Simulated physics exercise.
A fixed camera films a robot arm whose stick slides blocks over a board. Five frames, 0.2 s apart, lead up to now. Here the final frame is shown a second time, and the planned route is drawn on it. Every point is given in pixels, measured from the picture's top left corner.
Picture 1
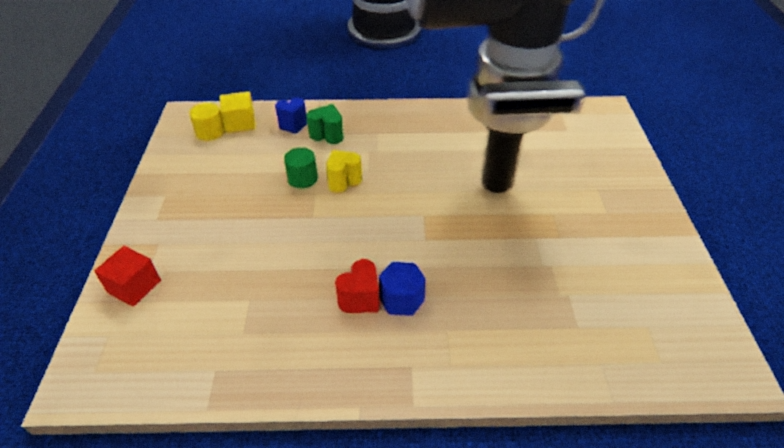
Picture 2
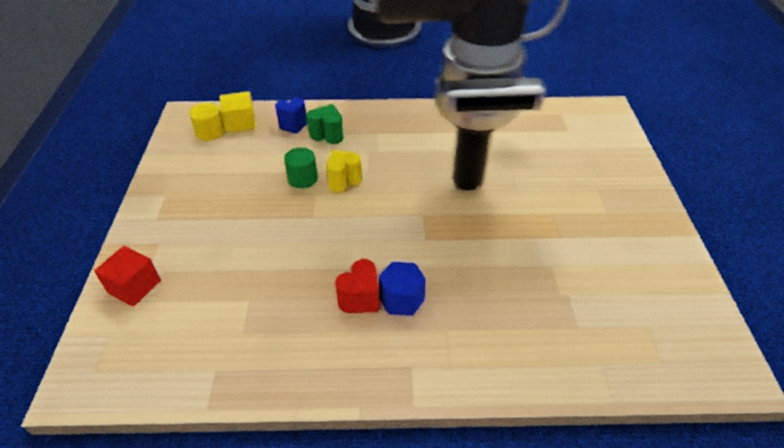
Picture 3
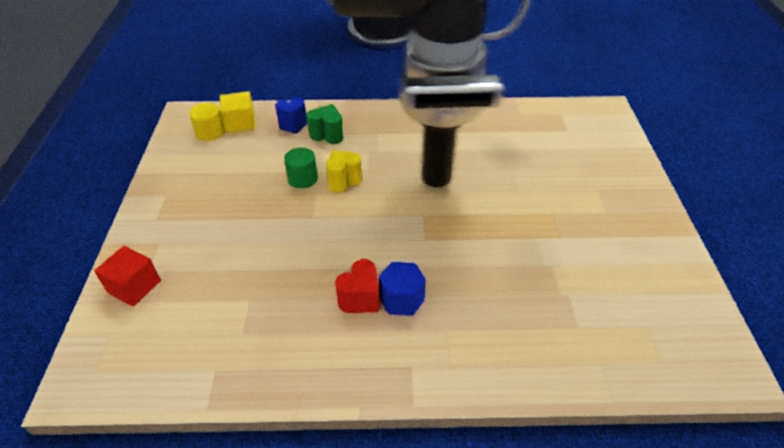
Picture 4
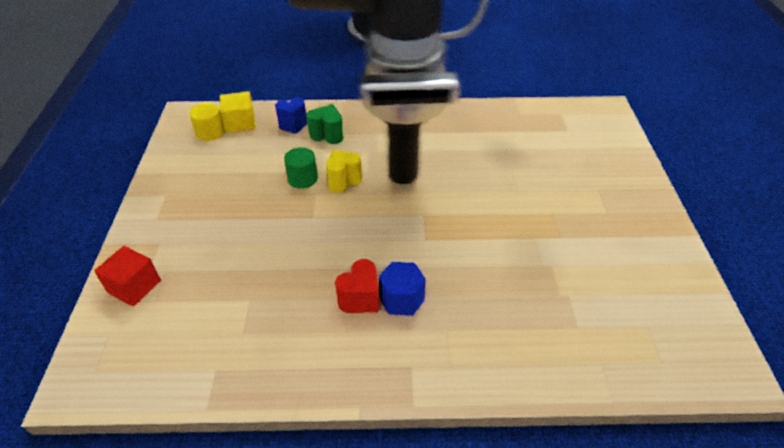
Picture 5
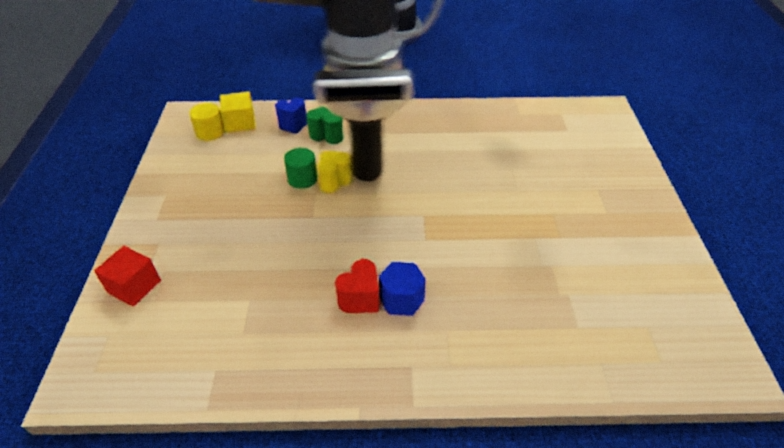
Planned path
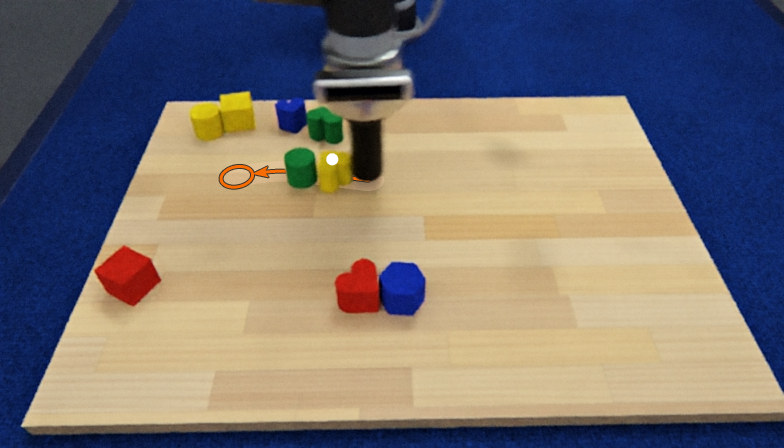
Robot arm with a black stick sliding left across a wooden board of coloured blocks, nudging the yellow heart-shaped block slightly left.
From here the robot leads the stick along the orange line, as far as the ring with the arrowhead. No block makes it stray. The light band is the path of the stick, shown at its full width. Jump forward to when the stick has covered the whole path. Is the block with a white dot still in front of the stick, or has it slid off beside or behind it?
The block sits ahead of the stick.
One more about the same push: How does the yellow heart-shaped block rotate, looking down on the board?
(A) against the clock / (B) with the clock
It's A.
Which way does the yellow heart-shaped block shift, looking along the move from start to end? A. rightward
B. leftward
Option B.
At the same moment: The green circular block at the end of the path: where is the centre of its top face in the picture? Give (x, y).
Final place: (187, 186).
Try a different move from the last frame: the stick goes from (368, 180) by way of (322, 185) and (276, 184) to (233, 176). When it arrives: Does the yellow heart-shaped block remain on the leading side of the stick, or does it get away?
At the end of the path, the stick is still pushing the yellow heart-shaped block ahead of it.
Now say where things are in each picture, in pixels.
In the first frame, lower end of the stick at (497, 183), tops of blocks, green circular block at (299, 156), green heart-shaped block at (325, 113), yellow heart-shaped block at (342, 159).
In the second frame, stick at (468, 181), blocks as before.
In the third frame, stick at (437, 178), blocks as before.
In the fourth frame, stick at (403, 175), blocks as before.
In the fifth frame, stick at (368, 172), green circular block at (299, 156), green heart-shaped block at (325, 113), yellow heart-shaped block at (332, 159).
The drawn path runs from (368, 180) through (304, 172) to (237, 177); the dot is on the yellow heart-shaped block.
On the path given first. One third of the way, stick at (324, 167); green circular block at (257, 159); yellow heart-shaped block at (288, 158), turned 25° anticlockwise.
Two thirds of the way, stick at (280, 163); green circular block at (216, 169); yellow heart-shaped block at (246, 159), turned 50° anticlockwise.
At the end, stick at (235, 169); green circular block at (187, 186); green heart-shaped block not moved; yellow heart-shaped block at (205, 166), turned 90° anticlockwise.
